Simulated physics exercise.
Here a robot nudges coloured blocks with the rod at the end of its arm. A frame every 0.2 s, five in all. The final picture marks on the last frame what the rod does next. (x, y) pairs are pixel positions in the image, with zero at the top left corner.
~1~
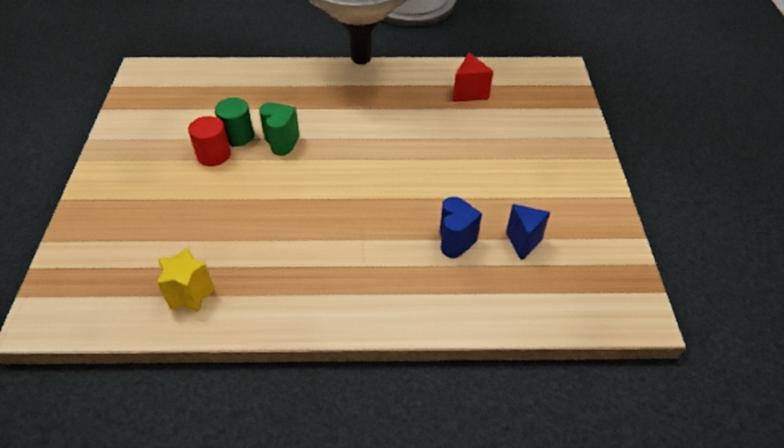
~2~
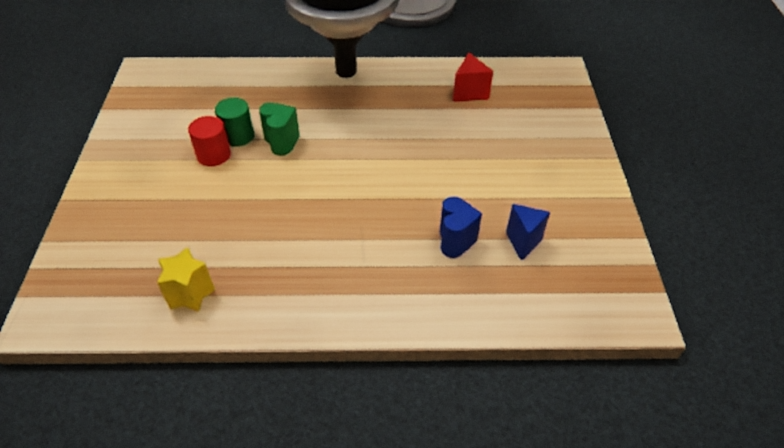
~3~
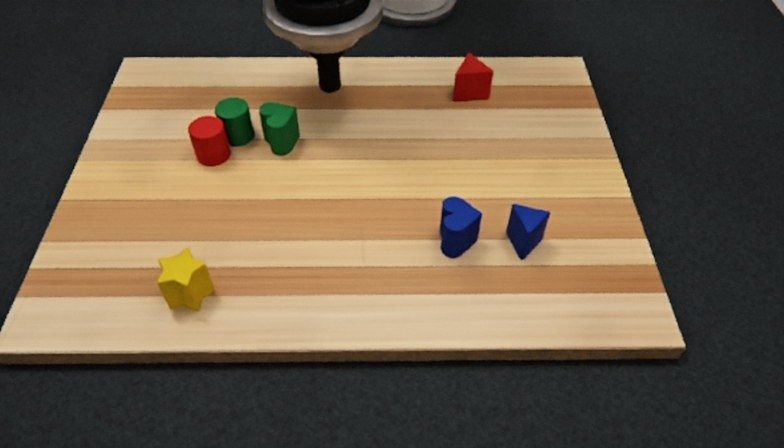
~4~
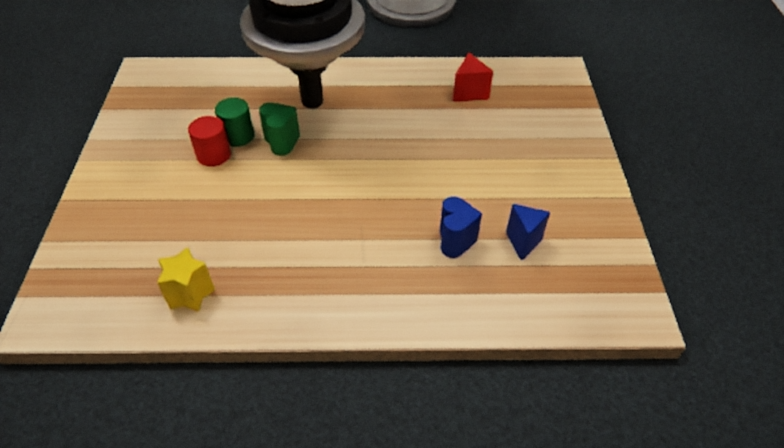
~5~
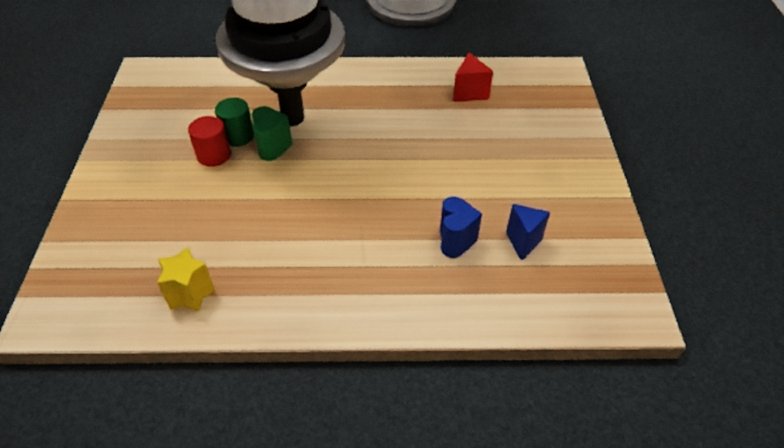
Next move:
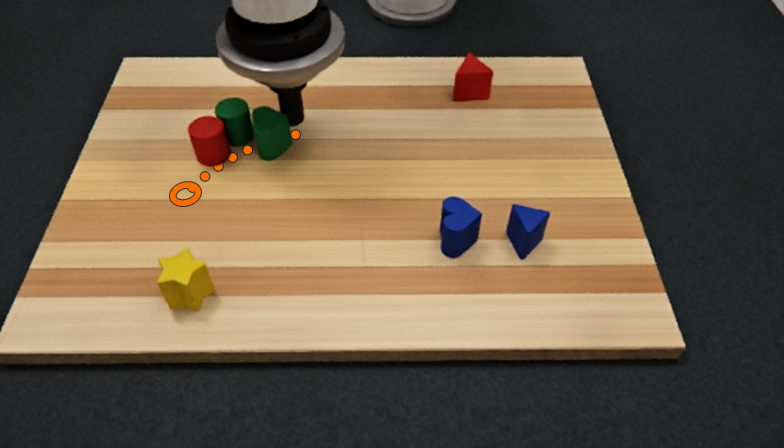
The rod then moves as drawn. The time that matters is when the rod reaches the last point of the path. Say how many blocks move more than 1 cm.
I predict two.
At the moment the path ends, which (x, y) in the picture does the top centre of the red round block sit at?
The middle of its upper face should be somewhere near (177, 134).
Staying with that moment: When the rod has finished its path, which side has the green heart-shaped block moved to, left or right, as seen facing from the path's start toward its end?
Toward the left.
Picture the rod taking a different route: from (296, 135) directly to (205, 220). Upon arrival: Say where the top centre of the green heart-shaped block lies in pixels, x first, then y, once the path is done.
Around (213, 146).
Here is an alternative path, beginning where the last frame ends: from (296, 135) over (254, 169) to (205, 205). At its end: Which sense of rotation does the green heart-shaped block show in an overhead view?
Twists clockwise.
Path on the board, from (296, 135) through (255, 147) and (218, 167) to (185, 194).
What follows on the original path. One third of the way, rod (252, 132); red round block (197, 128); green round block (227, 107); green heart-shaped block (231, 135).
Two thirds of the way, rod (213, 152); red round block (182, 133); green round block (227, 107); green heart-shaped block (201, 159), turned 40° anticlockwise.
At the end, rod (180, 179); red round block (177, 134); green round block (227, 107); green heart-shaped block (182, 187), turned 75° anticlockwise.
